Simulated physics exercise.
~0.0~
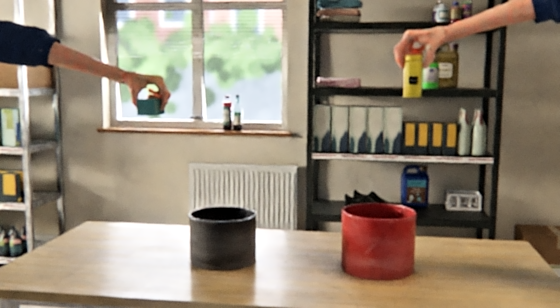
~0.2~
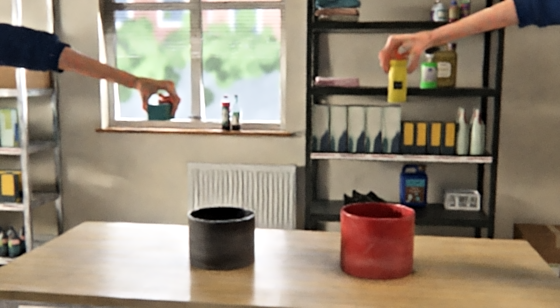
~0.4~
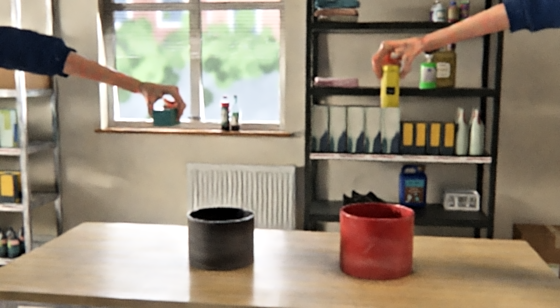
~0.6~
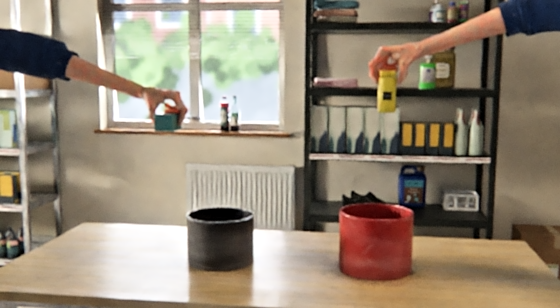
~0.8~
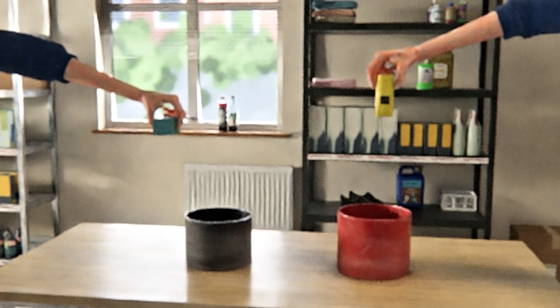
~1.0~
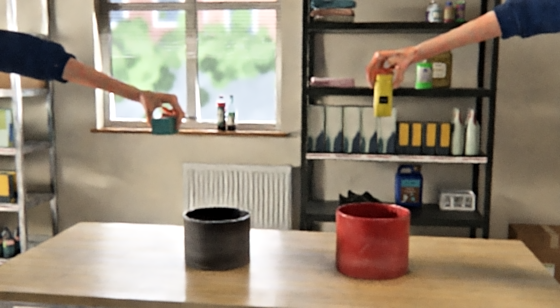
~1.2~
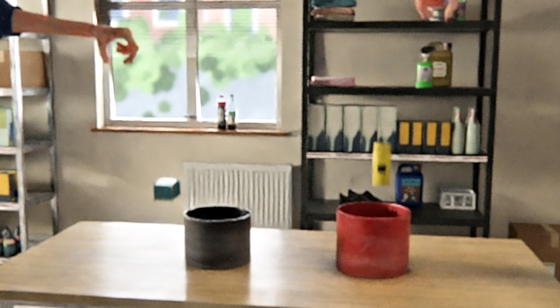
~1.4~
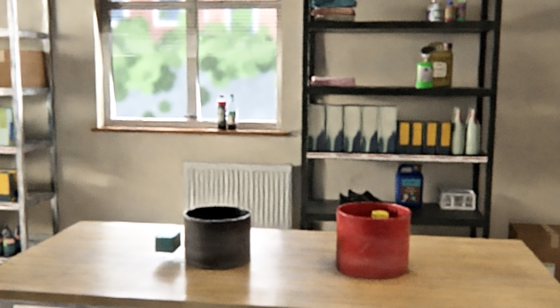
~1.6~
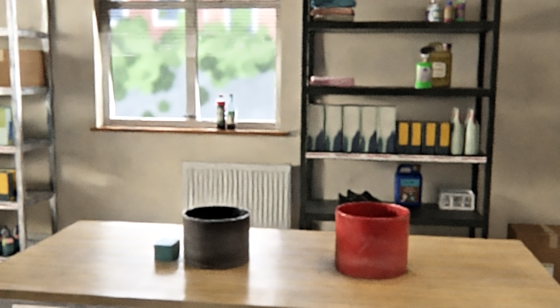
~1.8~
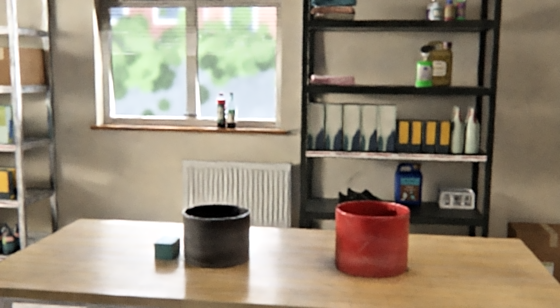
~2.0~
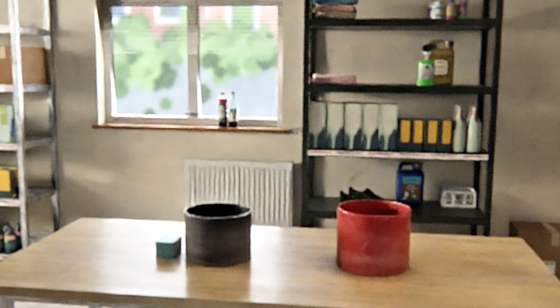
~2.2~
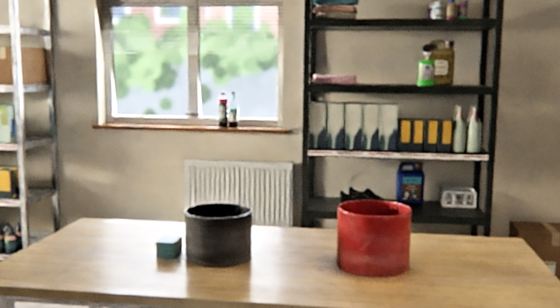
Two hands releasing a yellow shaker and a turquoise block, the shaker dropping into the red bin, the block landing beside the black bucket.
